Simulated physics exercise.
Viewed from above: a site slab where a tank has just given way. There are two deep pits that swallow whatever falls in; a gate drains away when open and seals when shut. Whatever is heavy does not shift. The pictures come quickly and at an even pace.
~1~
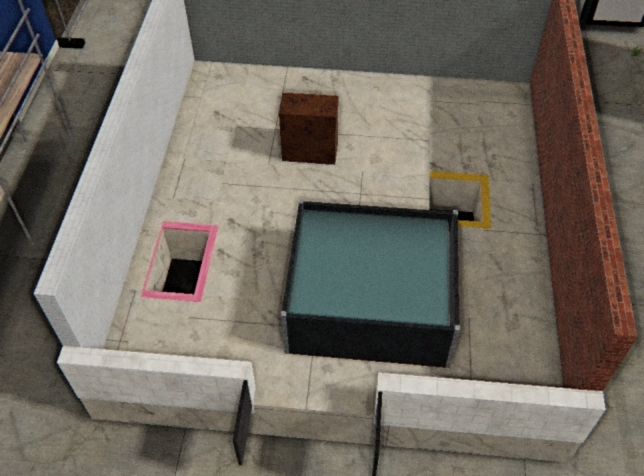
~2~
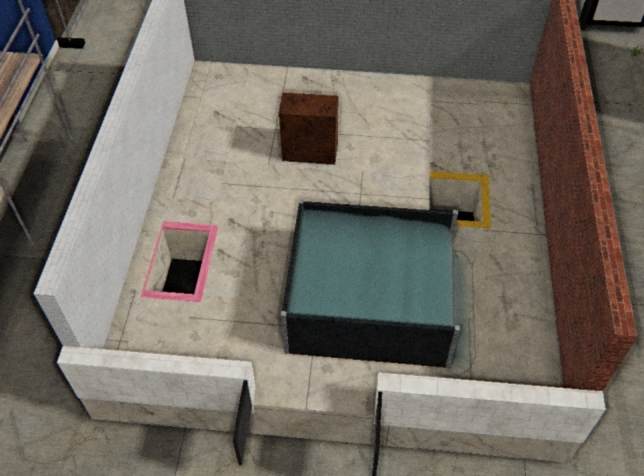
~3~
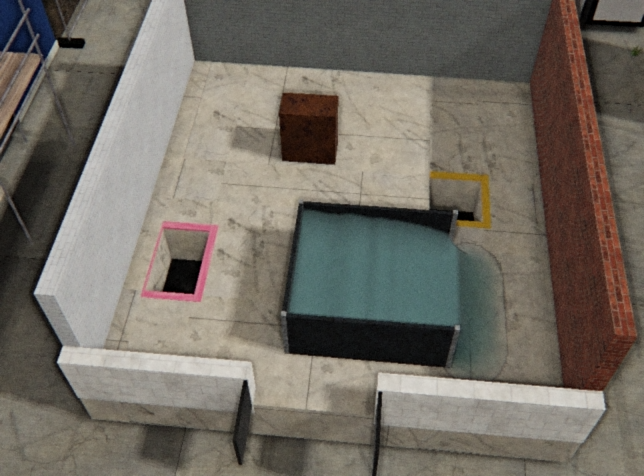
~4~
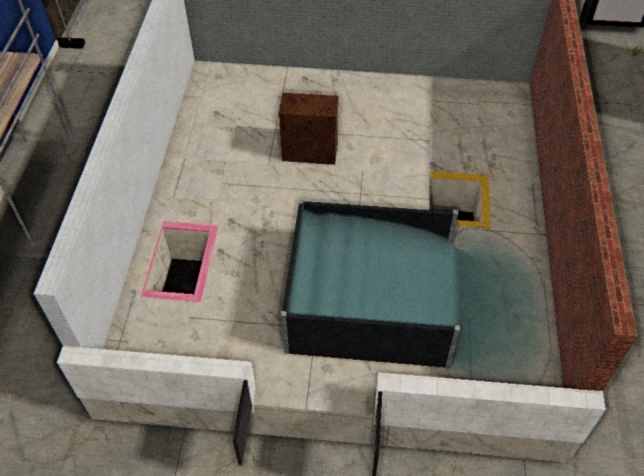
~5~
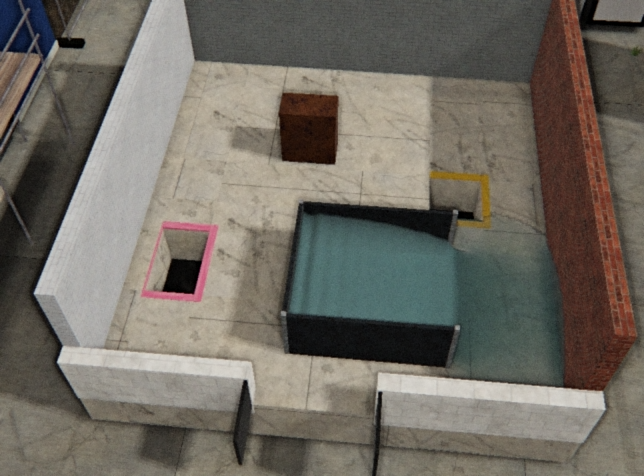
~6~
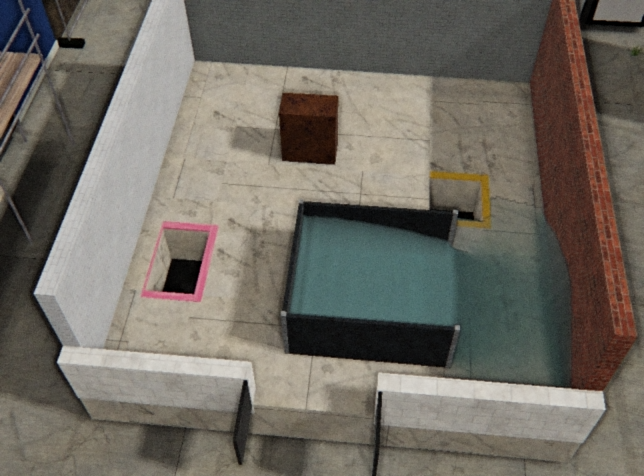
The video shows a dark-sided tank of teal water on a walled concrete slab with pink- and yellow-outlined openings; water pours from its right side, spreads across the floor to the brick wall, and runs up against it.
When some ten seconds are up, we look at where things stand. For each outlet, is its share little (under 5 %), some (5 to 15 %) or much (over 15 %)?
Shares: The gate gets some; the pink pit gets some; the yellow pit gets much.
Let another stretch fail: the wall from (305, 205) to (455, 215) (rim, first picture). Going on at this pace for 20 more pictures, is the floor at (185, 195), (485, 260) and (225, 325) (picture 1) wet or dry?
So the first one is drenched, the next left untouched, and the last left untouched.
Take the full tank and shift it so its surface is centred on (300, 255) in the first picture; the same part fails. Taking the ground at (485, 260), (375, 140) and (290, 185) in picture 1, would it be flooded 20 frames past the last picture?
Spot 1 wetted, spot 2 unwetted, and spot 3 unwetted.
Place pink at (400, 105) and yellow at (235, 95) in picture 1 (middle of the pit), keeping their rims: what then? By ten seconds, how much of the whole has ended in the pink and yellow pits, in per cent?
In per cent: Pink 35, yellow 6.
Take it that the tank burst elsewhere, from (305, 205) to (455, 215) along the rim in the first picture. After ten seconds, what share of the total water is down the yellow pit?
Roughly 35 per cent goes to the yellow pit.
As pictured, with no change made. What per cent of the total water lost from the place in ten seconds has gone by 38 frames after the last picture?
About 70 per cent.
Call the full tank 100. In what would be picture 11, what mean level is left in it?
I make it 46 per cent.
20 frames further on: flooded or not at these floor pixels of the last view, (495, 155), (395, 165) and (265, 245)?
Points in order - 1: Inundated; 2: Unwetted; 3: Unwetted.
A moment on, water covers 20 % of the floor; the gate 0 %, the pink pit 0 %, the yellow pit 0 %.
Next, water covers 30 % of the floor; the gate 0 %, the pink pit 0 %, the yellow pit 2 %.
Then, water covers 50 % of the floor; the gate 3 %, the pink pit 0 %, the yellow pit 9 %.
Later, water covers 75 % of the floor; the gate 6 %, the pink pit 5 %, the yellow pit 16 %.
In the end, water covers 100 % of the floor; the gate 8 %, the pink pit 10 %, the yellow pit 20 %.
